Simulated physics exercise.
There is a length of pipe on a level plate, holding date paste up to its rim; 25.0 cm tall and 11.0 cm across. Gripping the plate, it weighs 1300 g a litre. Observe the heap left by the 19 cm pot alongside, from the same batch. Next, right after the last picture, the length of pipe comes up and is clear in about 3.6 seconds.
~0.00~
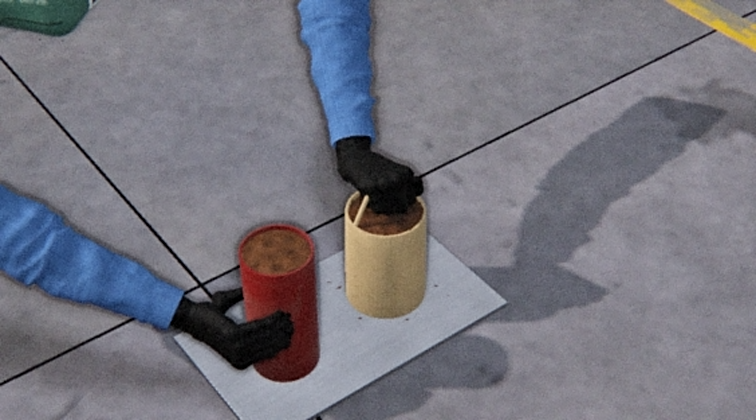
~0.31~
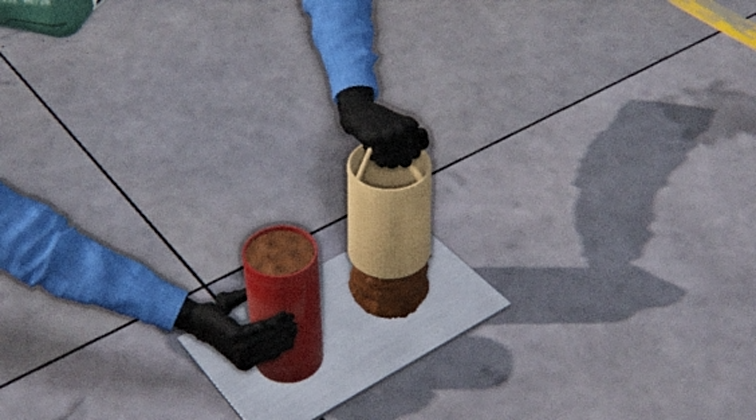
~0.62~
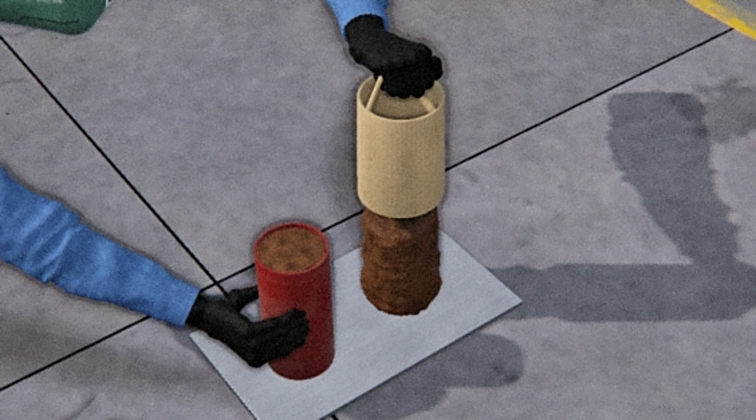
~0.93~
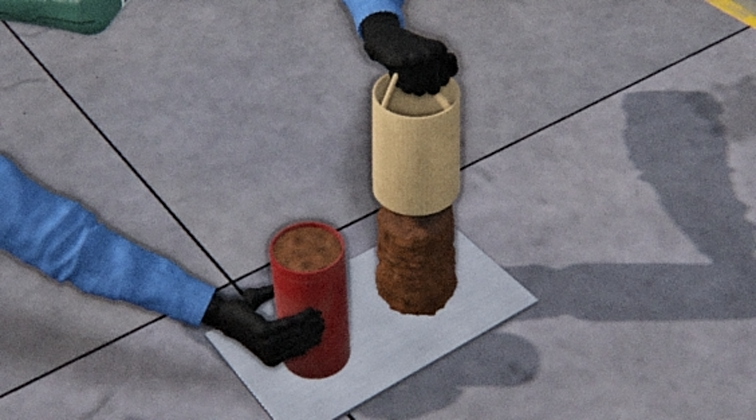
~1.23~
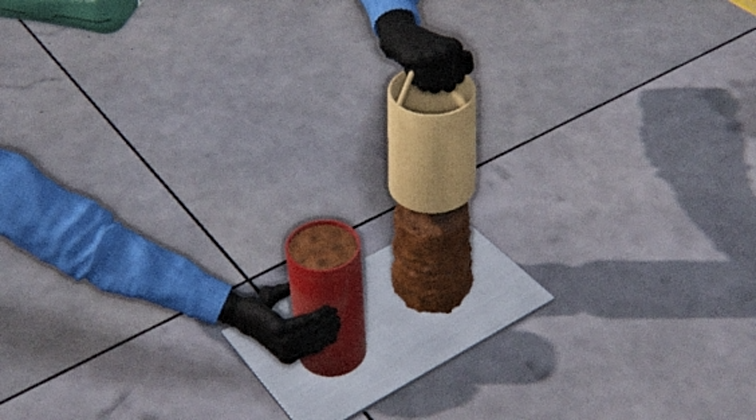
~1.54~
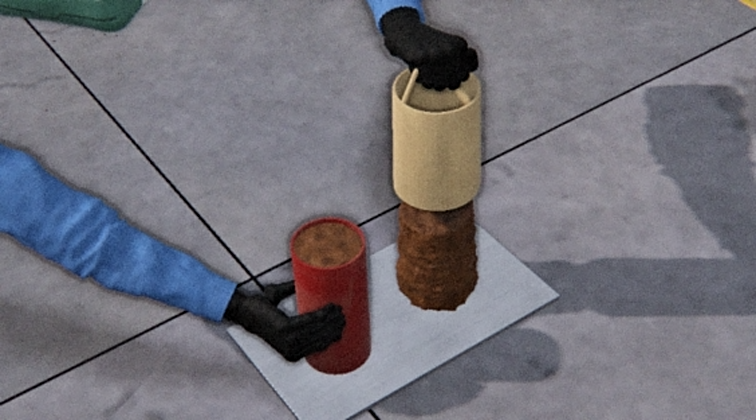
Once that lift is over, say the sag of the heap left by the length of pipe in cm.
It is around 5 centimetres.
After 2.4 s, the length of pipe is up 5.4 cm; the date paste has come down 0.0 cm to 25 cm and is 11 cm wide.
After 3.3 s, the length of pipe is up 15 cm; the date paste has come down 0.6 cm to 24 cm and is 12 cm wide.
After 4.2 s, the length of pipe is up 25 cm; the date paste has come down 4.3 cm to 21 cm and is 15 cm wide.
After 5.3 s, the length of pipe is clear; the date paste has come down 4.8 cm to 20 cm and is 15 cm wide.
After 7.1 s, at rest, the length of pipe is clear; the date paste has come down 5.1 cm to 20 cm and is 16 cm wide.
